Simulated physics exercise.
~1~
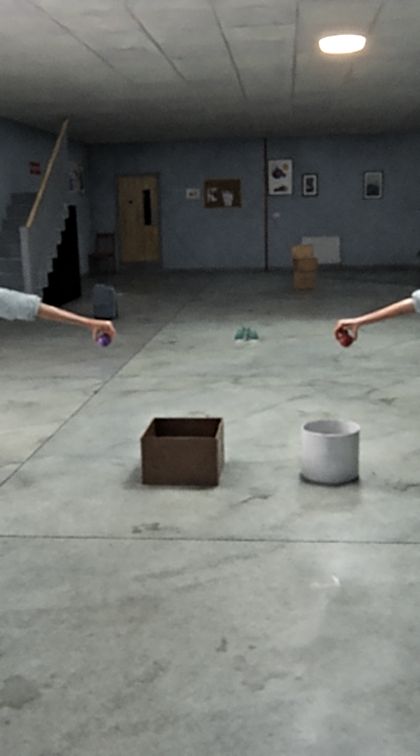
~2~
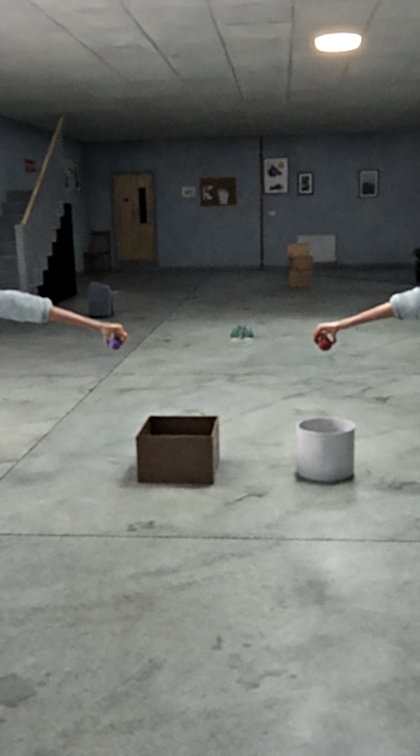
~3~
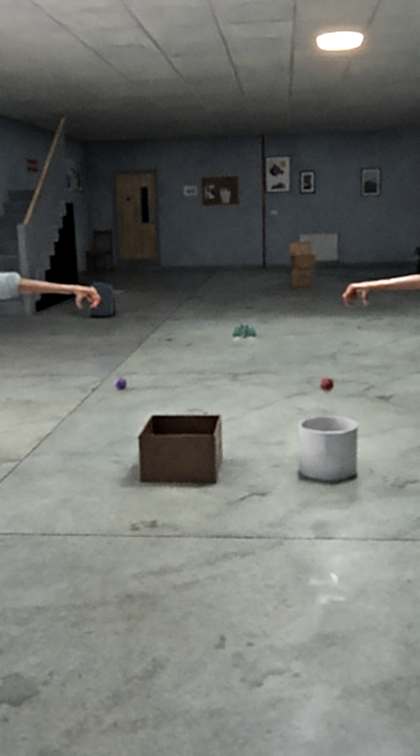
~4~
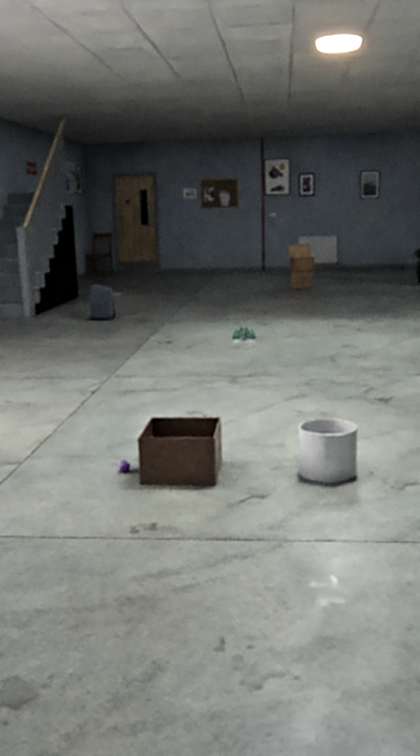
Two outstretched arms reach in from opposite sides of a wide grey hall, the left hand holding a small purple onion and the right hand a red tomato. A slightly swaying, hand-held view looks across the concrete floor to a staircase and wooden door at the back, with an open brown box at left and a pale round bin at right in front. The hands shift inward a little, then let go and draw back as both items fall. The onion misses, ending on the floor just left of the box, while the tomato lands inside the bin, out of sight.
